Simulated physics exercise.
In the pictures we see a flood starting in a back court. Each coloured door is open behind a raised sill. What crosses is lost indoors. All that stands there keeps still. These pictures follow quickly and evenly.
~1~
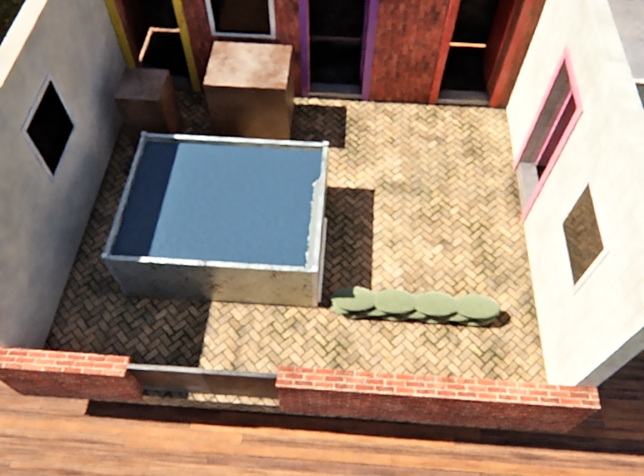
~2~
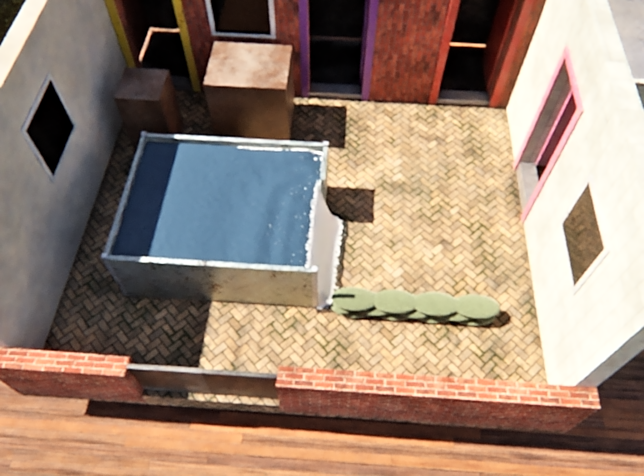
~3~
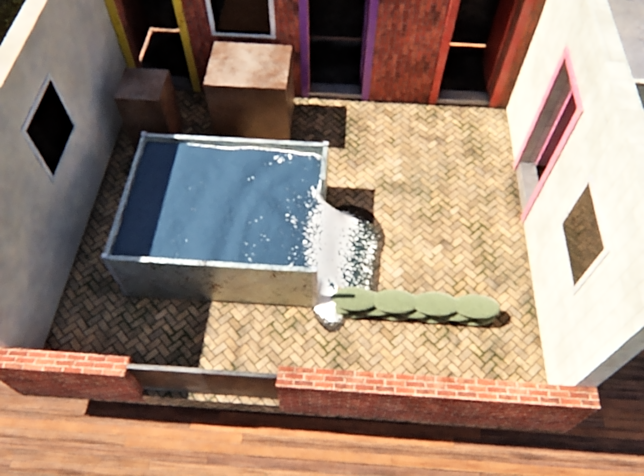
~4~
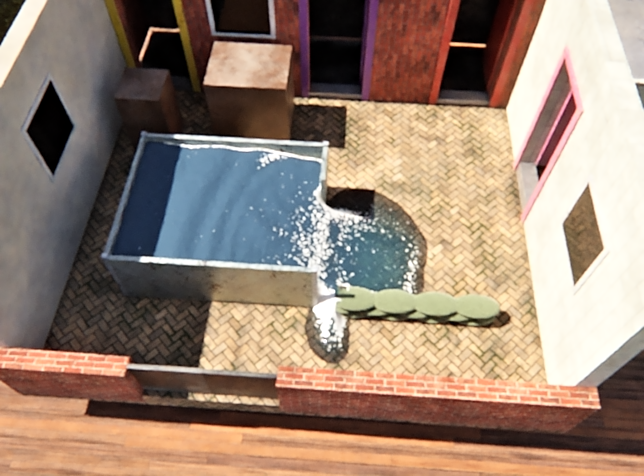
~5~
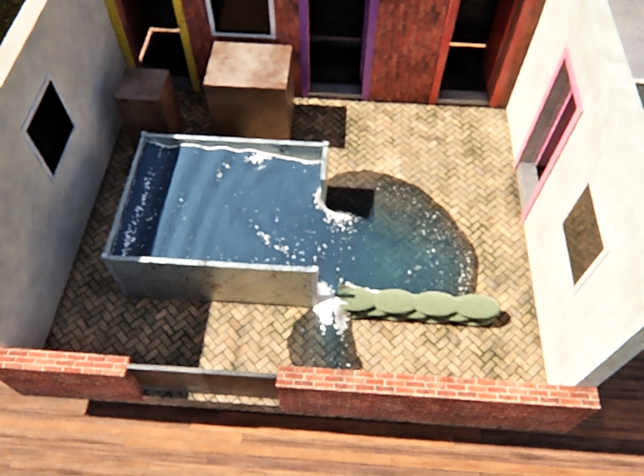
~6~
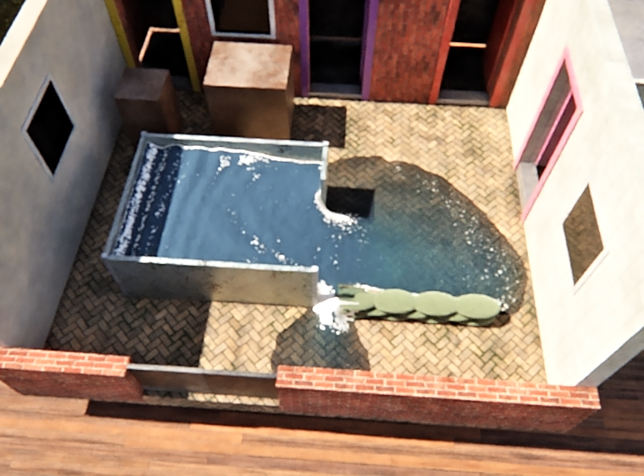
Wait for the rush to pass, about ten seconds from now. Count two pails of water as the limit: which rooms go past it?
The yellow door goes past it; the purple door goes past it; the red door goes past it; the pink door goes past it.
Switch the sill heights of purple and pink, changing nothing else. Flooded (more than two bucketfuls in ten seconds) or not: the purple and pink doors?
Purple door: Below the mark; pink door: Above the mark.
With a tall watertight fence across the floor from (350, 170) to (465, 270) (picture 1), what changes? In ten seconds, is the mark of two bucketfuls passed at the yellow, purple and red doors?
Taking them in turn, the yellow one is flooded, the purple one is flooded and the red one is flooded.
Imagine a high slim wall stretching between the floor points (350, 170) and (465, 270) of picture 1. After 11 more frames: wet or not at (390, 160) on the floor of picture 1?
That spot would be high and dry.
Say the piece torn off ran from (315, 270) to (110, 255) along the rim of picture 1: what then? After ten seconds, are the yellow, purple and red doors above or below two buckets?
Yellow door exceeds the limit, purple door exceeds the limit, red door exceeds the limit.
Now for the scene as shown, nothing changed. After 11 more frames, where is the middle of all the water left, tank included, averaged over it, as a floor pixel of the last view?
I reckon somewhere around (339, 244).
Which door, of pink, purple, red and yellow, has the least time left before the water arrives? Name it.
First comes the door marked pink.
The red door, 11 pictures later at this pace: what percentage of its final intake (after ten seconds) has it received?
That share would be near 0 %.
A moment on, water covers 45 % of the floor; the yellow door not reached, the purple door not reached, the red door not reached, the pink door under two buckets in.
Next, water covers 50 % of the floor; the yellow door not reached, the purple door wet at the sill, nothing in, the red door under two buckets in, the pink door over two buckets in.
Then, water covers 70 % of the floor; the yellow door not reached, the purple door wet at the sill, nothing in, the red door far over two buckets in, the pink door far over two buckets in.
Later, water covers 95 % of the floor; the yellow door wet at the sill, nothing in, the purple door under two buckets in, the red door far over two buckets in, the pink door far over two buckets in.
In the end, water covers 95 % of the floor; the yellow door over two buckets in, the purple door over two buckets in, the red door far over two buckets in, the pink door far over two buckets in.
